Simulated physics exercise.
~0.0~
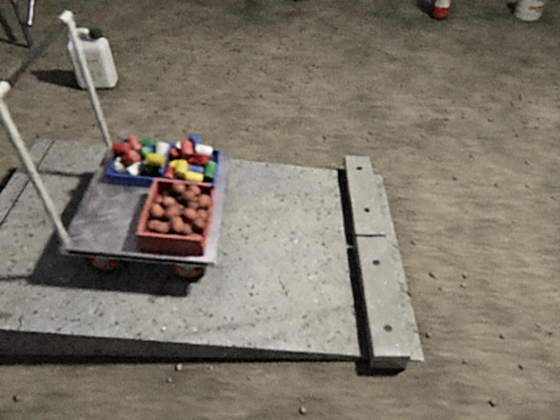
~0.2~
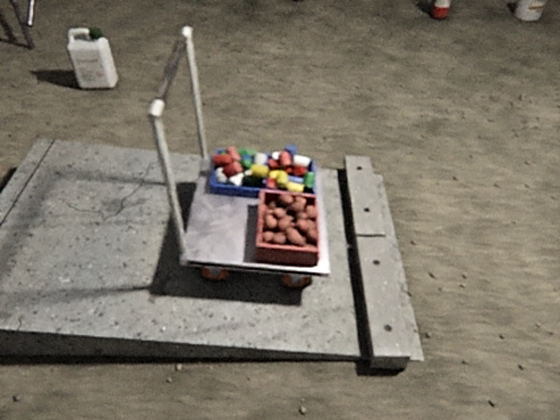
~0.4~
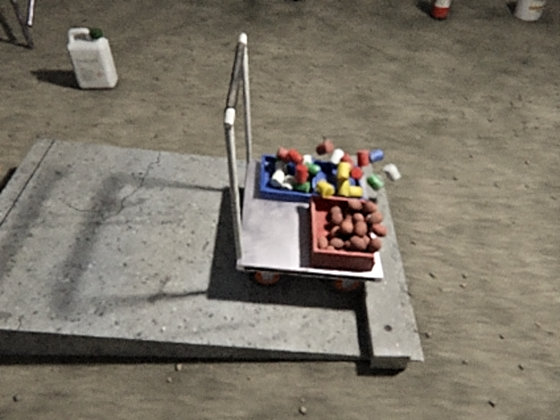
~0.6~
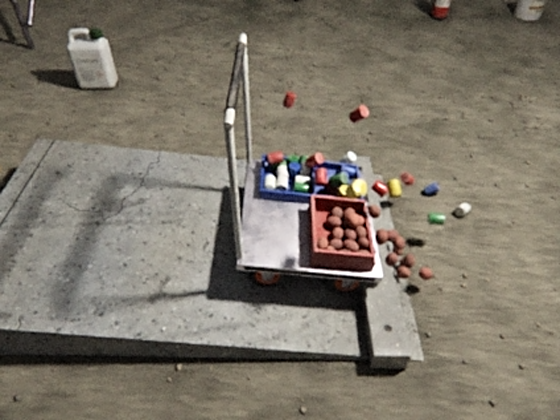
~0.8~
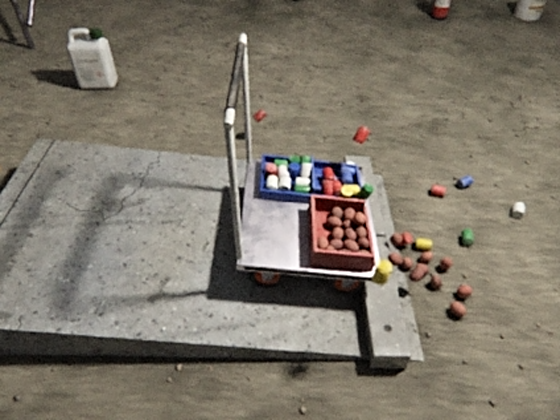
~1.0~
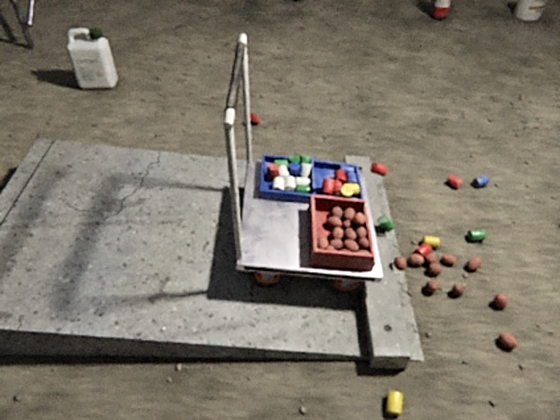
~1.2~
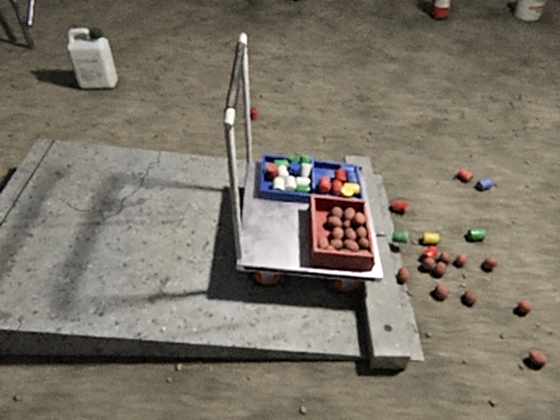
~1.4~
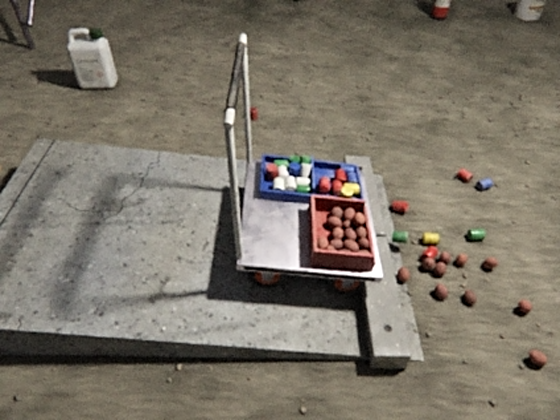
On a dusty floor, a flatbed trolley rolls rightward down a shallow grey ramp towards a kerb, carrying a blue tray of small colourful jars and a red tray of red potatoes. It stops at the kerb and stays level, but the loose goods surge forward. Jars fly from the blue tray and potatoes spill over the right side of the red one. They drop to the ground and scatter, several rolling farther away. Finally everything lies still, with jars and potatoes strewn mostly right of the kerb, while both trays remain on the trolley, still partly filled.
